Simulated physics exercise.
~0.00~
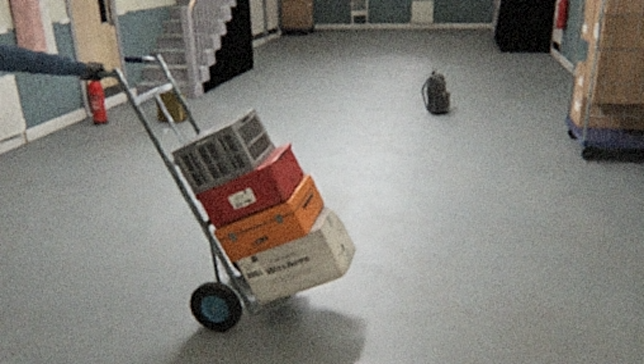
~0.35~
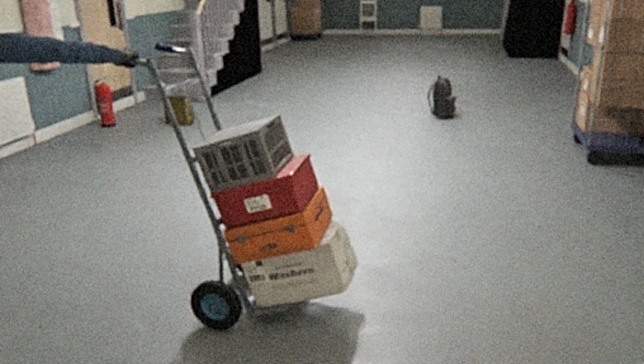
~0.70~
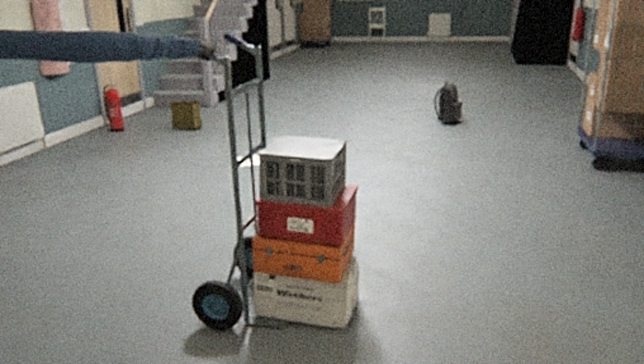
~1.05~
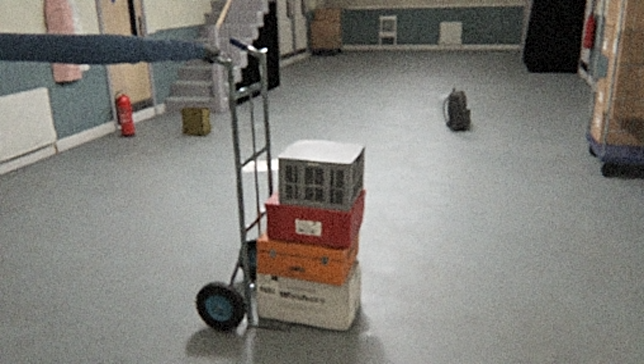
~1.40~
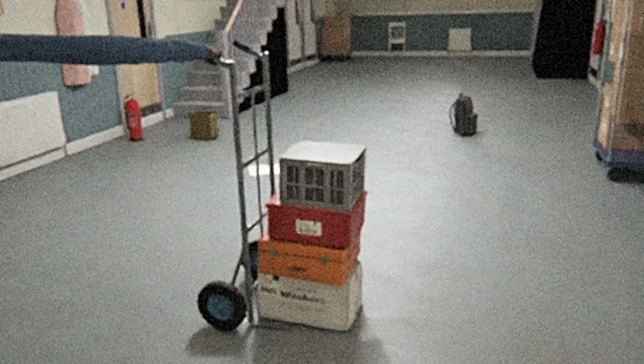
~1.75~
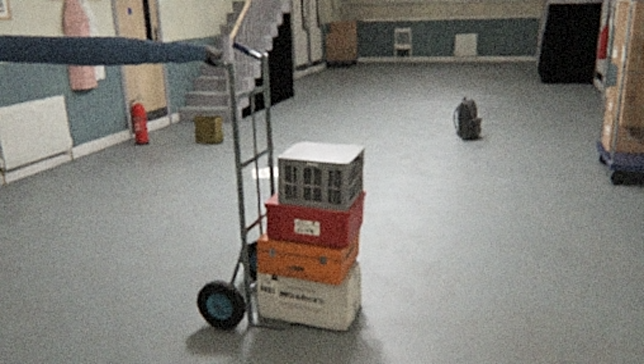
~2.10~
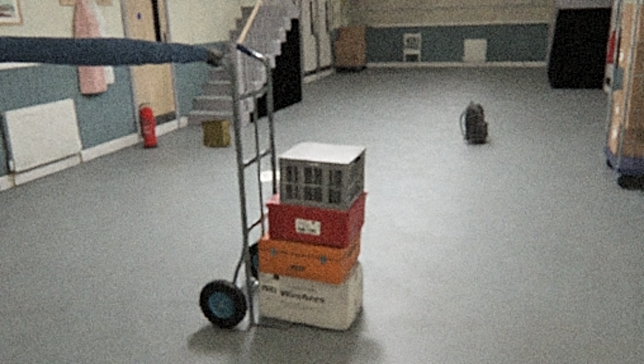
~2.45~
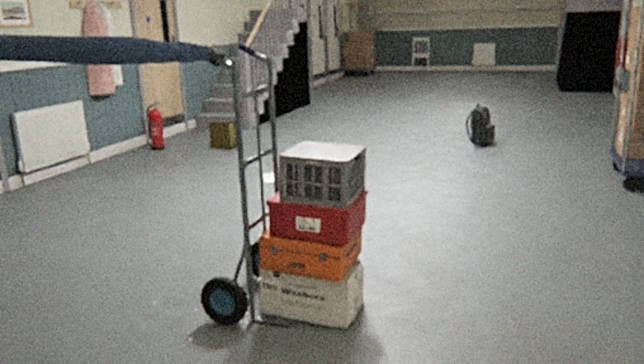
An arm at the left tipped a leaning hand truck upright, its stack of grey crate, red tote, orange toolbox and white parcel swinging level, and the crate slid slightly right before everything came to rest, still stacked, with the hand still at the handle.
